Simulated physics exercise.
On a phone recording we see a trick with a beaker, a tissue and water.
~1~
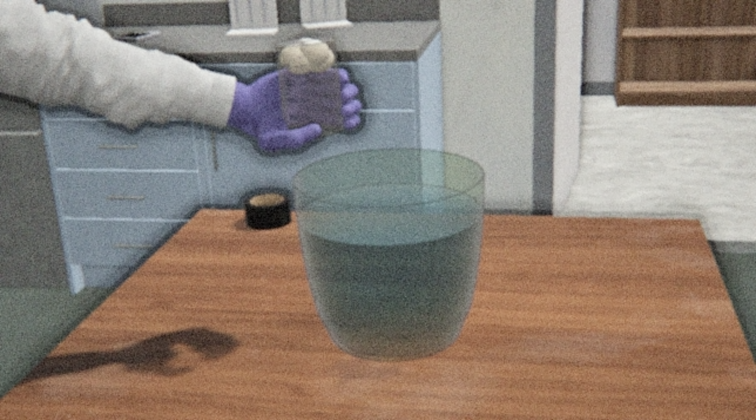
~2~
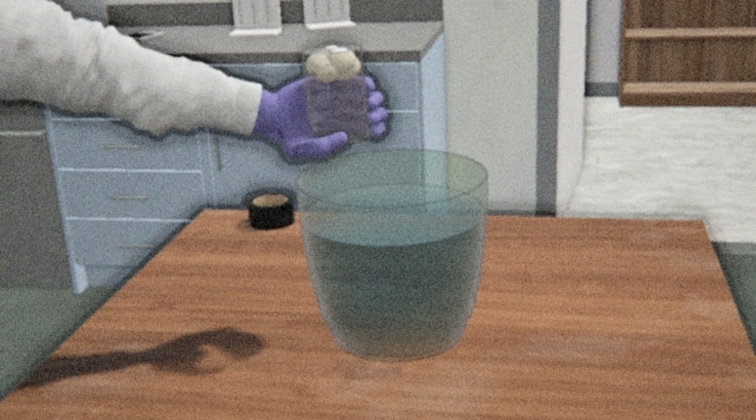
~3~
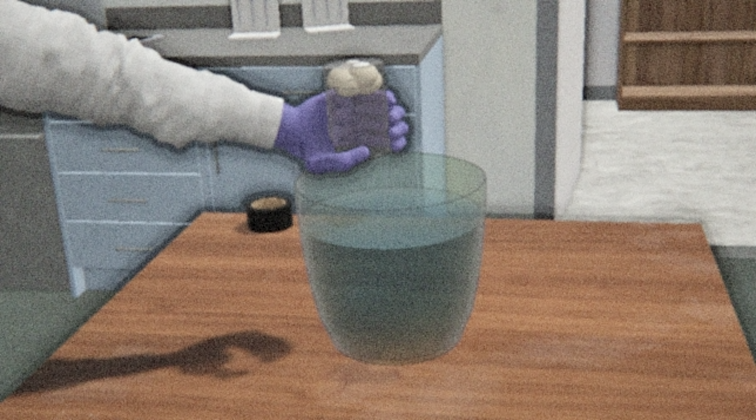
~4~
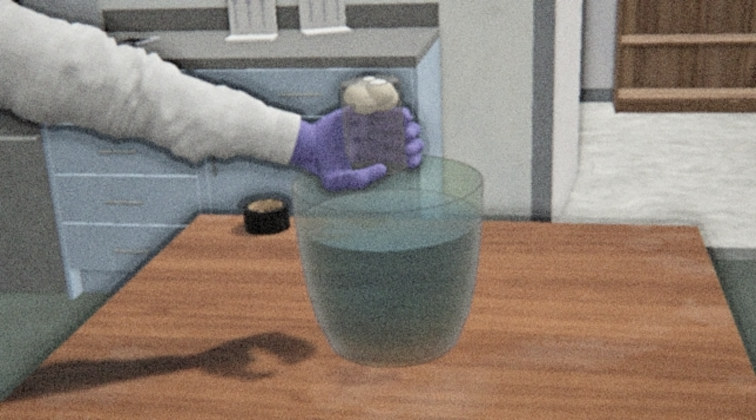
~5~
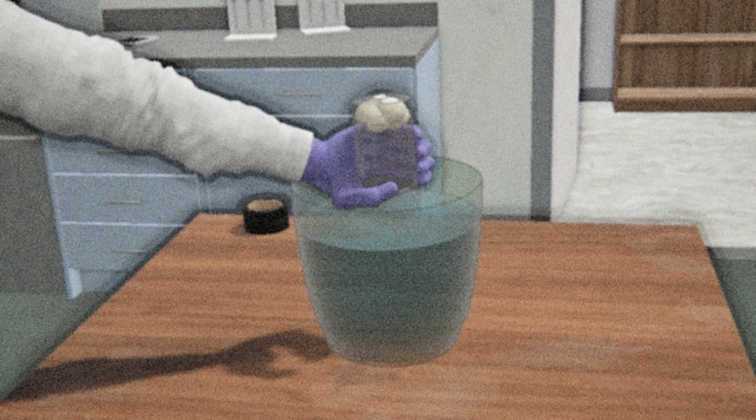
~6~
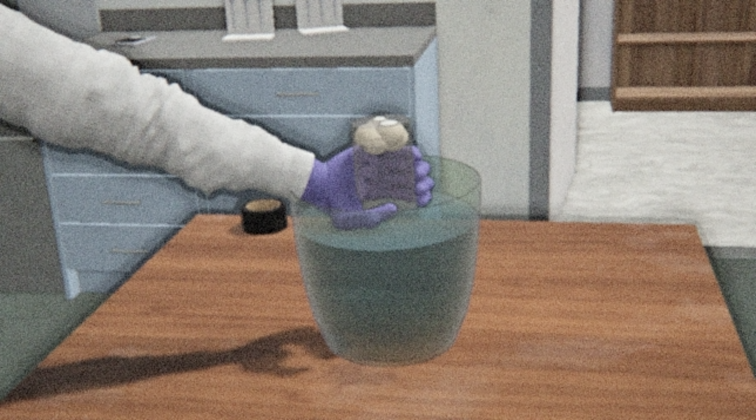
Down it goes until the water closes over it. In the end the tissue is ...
Still dry.
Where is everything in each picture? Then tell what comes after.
Beaker (310, 88) mouth down; above the basin, in the first frame.
Beaker (336, 96) mouth down; tissue (332, 62); coming down, in the second frame.
Beaker (357, 110) mouth down; lower, in the third frame.
Beaker (374, 127) mouth down; tissue (371, 94); lower still, in the fourth frame.
Beaker (385, 145) mouth down; close to the surface, in the fifth frame.
Beaker (384, 166) mouth down; tissue (381, 134); just over the surface, in the sixth frame.
Soon after, the beaker enters the water.
Later, air is trapped inside and holds the level down.
In the end, the beaker is under, still full of air, and the tissue is dry.
